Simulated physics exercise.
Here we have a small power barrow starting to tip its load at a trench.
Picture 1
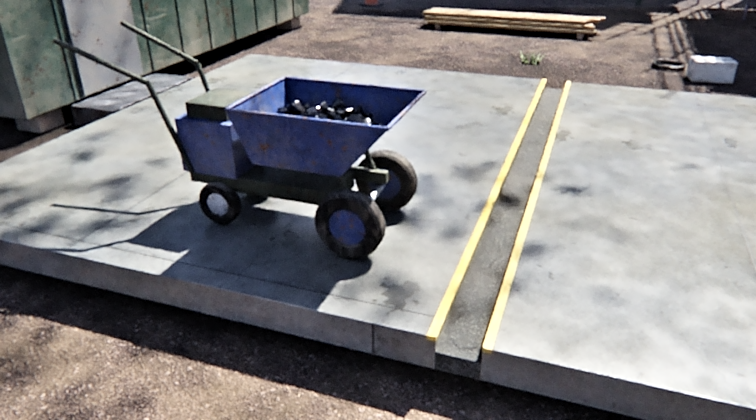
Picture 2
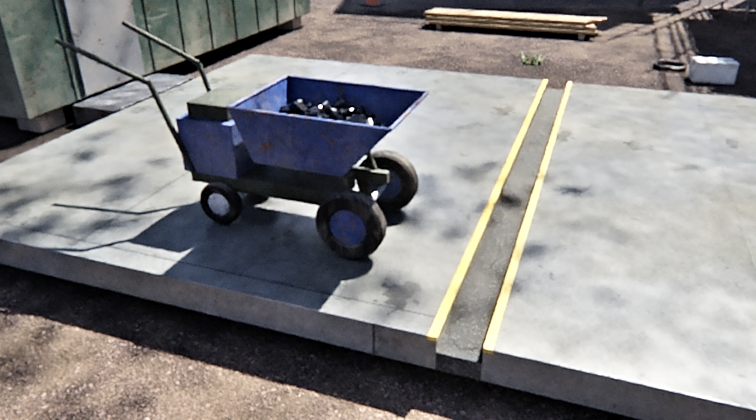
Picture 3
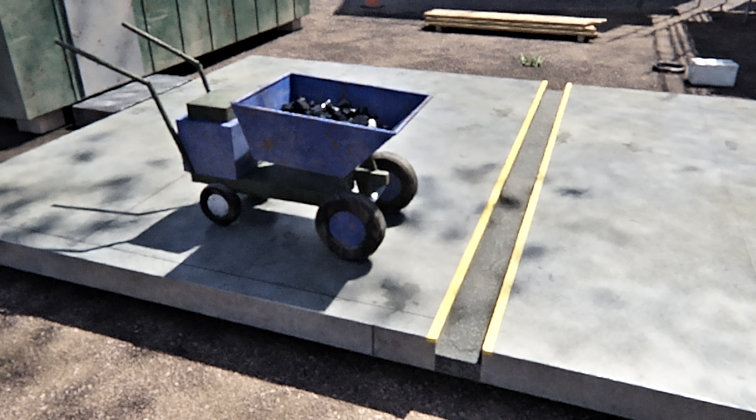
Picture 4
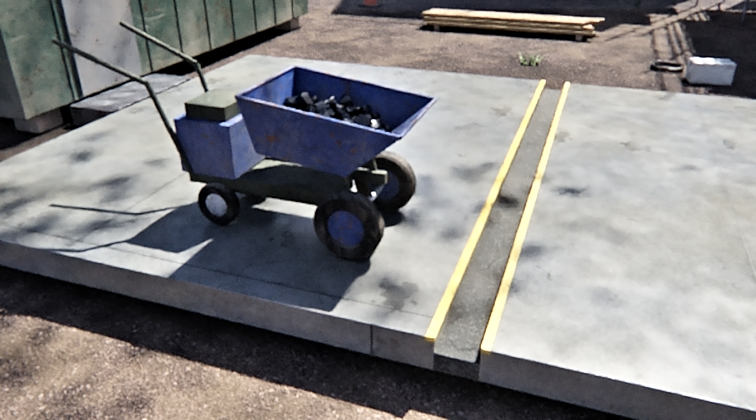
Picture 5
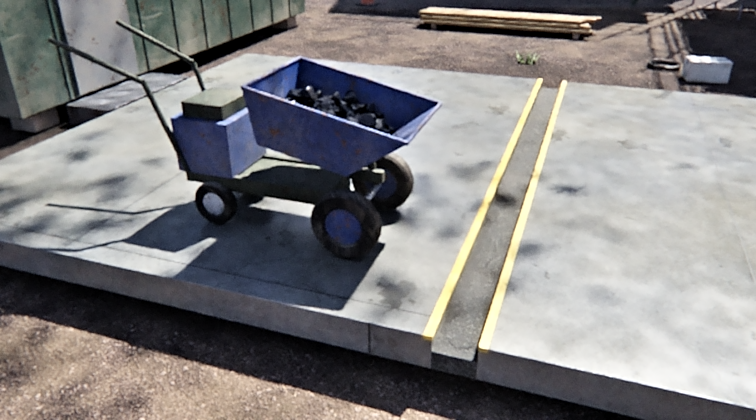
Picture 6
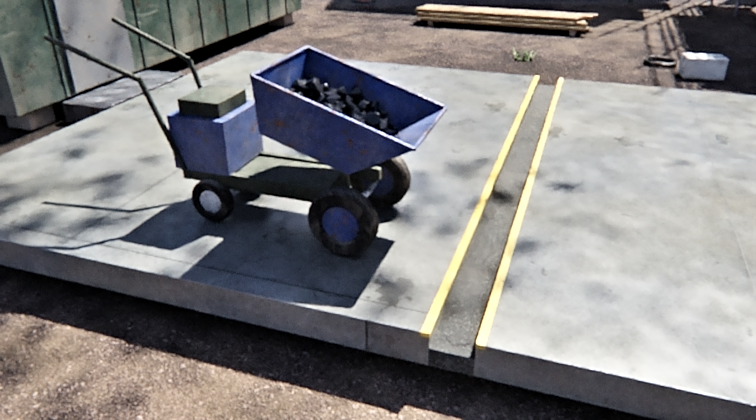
The clip shows a small blue barrow with dark lumps in its skip standing on a concrete slab, left of a narrow yellow-edged trench, as the skip gradually tilts forward to the right while the wheels stay almost still.
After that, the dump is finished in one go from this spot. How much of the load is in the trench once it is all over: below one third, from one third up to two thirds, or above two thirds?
At least one third, at most two thirds.
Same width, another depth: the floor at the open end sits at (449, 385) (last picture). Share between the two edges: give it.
I'd say roughly 90 in a hundred.
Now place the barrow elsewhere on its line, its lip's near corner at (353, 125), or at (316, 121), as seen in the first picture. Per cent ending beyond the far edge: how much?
Roughly 10 and 0 percent respectively.
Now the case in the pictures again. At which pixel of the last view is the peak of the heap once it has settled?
Top, approx.: (486, 246).
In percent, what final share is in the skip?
20 per cent or so.
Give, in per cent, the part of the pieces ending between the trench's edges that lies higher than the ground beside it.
40 per cent or thereabouts.
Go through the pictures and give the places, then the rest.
The first frame shows lip of the skip at (387, 129), level; top of the load at (324, 121), lumps of coal; first edge of the trench at (447, 300); far edge at (499, 310), the trench under half as wide as the skip, and shallow for its width.
The second frame shows lip of the skip at (390, 130), level; top of the load at (318, 113).
The third frame shows lip of the skip at (394, 134), tipped barely; top of the load at (310, 117).
The fourth frame shows lip of the skip at (400, 138), tipped a little; top of the load at (313, 113).
The fifth frame shows lip of the skip at (406, 143), tipped a little; top of the load at (307, 105).
The sixth frame shows lip of the skip at (414, 149), tipped clearly; top of the load at (307, 106); first edge of the trench at (441, 297); far edge at (492, 307).
Soon, skip tipped steeply; all in the skip.
A while on, skip tipped right over; about two thirds in the skip; about a third in or heaped over the trench; a stray few beyond it; a stray few falling.
Towards the end, skip tipped right over; about a quarter in the skip; a stray few short of the trench; about half in or heaped over the trench; about a quarter beyond it.
Finally, skip tipped right over; about a quarter in the skip; a stray few short of the trench; about half in or heaped over the trench; about a quarter beyond it.
